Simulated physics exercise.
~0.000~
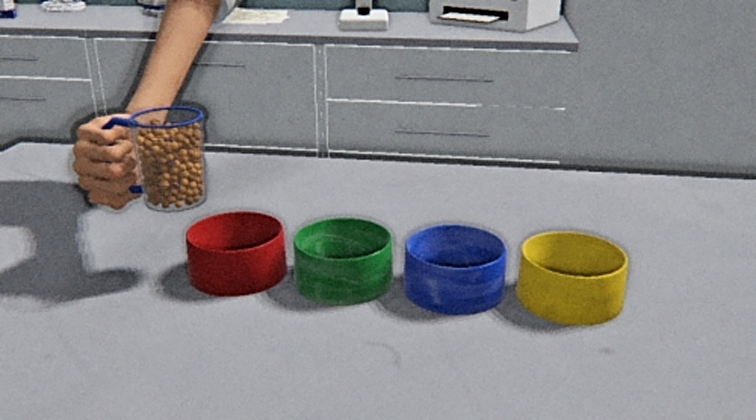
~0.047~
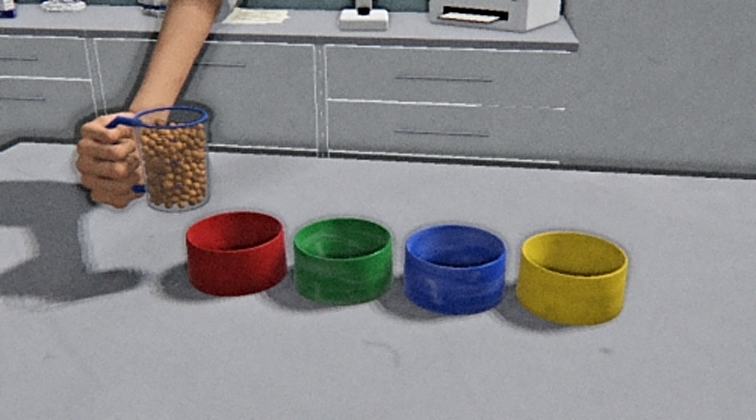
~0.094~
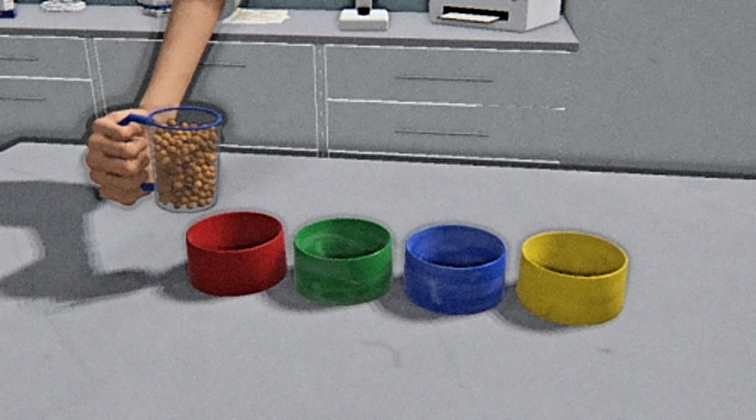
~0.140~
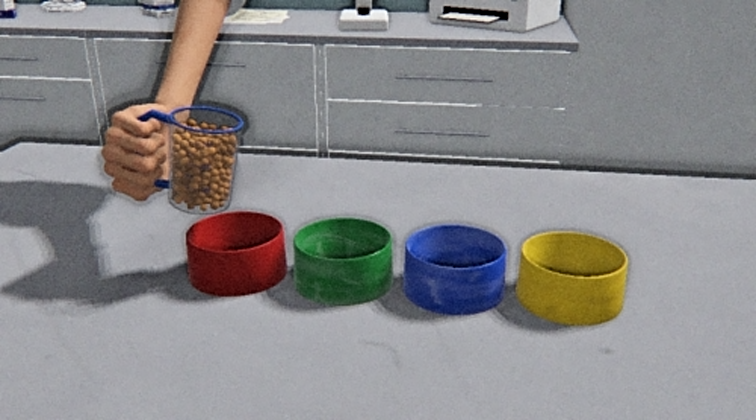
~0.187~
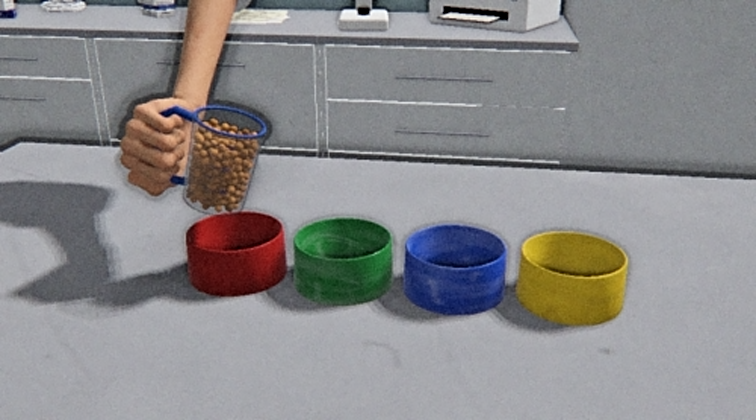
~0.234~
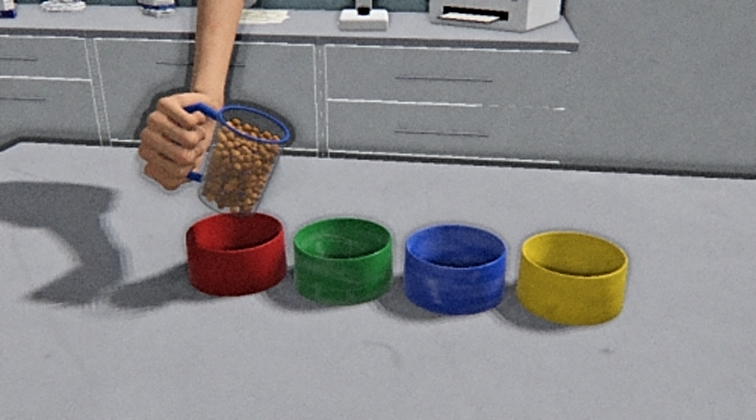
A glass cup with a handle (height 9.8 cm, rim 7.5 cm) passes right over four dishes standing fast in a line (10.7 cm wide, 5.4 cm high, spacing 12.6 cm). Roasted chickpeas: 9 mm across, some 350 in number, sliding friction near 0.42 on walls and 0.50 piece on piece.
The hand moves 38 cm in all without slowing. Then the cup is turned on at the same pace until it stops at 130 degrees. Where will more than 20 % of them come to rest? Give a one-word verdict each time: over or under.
Red: Within a fifth; blue: Within a fifth; green: Within a fifth; yellow: Beyond a fifth; counter: Within a fifth.
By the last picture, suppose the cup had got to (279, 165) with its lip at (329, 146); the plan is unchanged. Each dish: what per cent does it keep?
Per cent kept: Red 0, blue 0, green 0, yellow 90.
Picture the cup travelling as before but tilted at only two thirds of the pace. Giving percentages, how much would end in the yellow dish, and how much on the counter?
Yellow 100; counter 0.
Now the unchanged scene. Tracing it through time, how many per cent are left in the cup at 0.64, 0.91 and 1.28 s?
In turn: 100, 80, 0.
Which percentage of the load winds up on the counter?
Close to 0 per cent, give or take.
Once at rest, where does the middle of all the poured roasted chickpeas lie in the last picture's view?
I'd say roughly (570, 277).
After 0.64 s, tilt 75 degrees; cup holds 100 %.
After 0.91 s, tilt 109 degrees; cup holds 80 %, yellow 20 %.
After 1.28 s, tilt 130 degrees; cup holds 0 %, yellow 100 %.
By 1.7 s all is still; red 0 %, blue 0 %, green 0 %, yellow 100 %, counter 0 %.
